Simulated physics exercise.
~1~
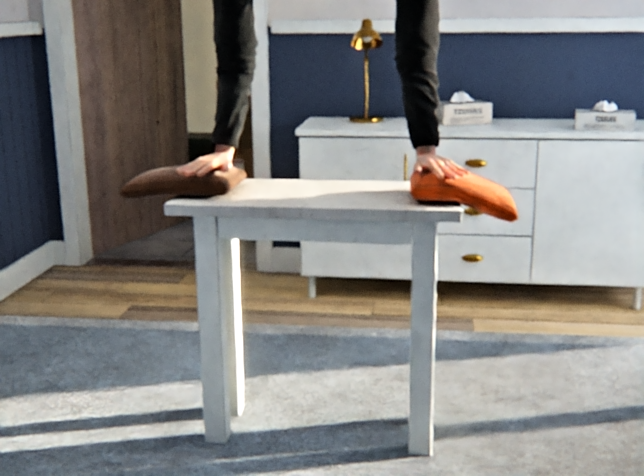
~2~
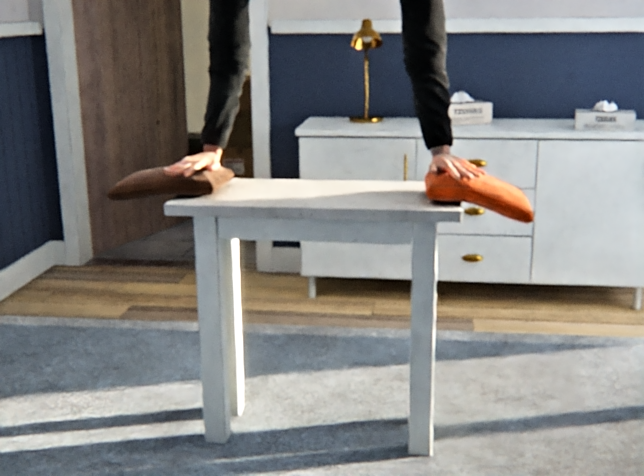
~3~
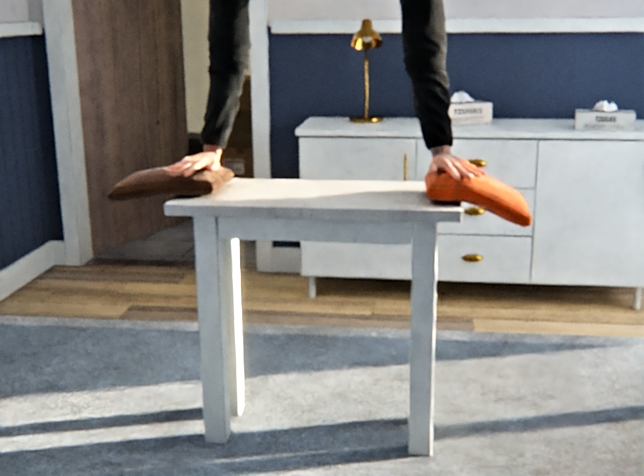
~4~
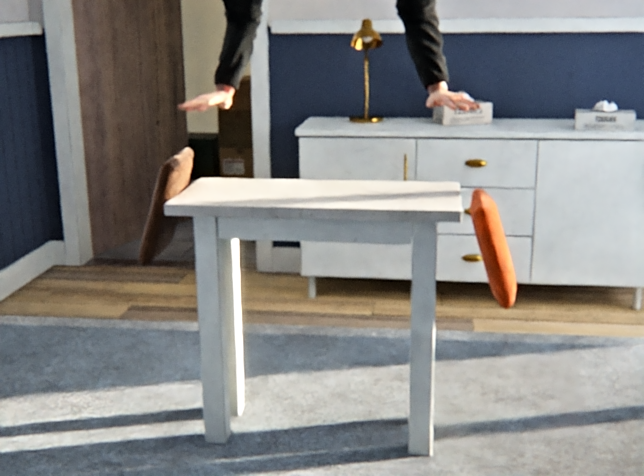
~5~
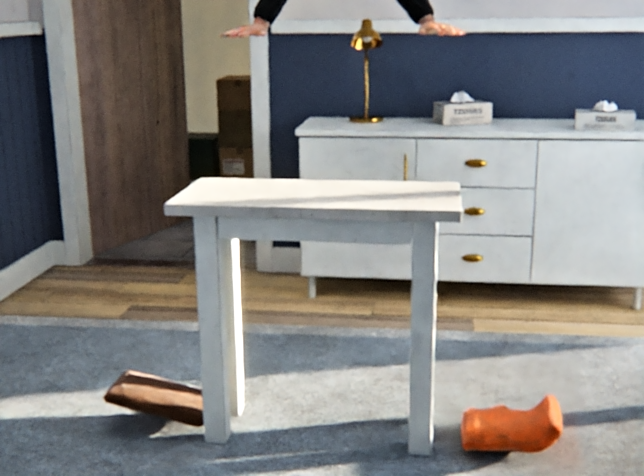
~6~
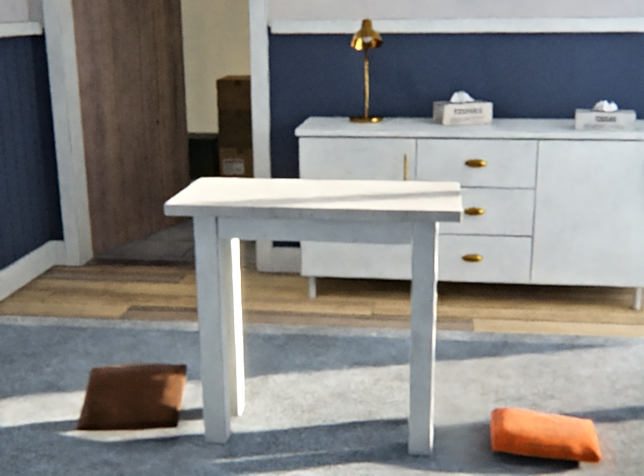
Two hands pushed a brown sack and an orange sack outward over opposite ends of a white side table, then let go and lifted away. The brown one dropped off the left, the orange off the right, and both ended up on the floor.
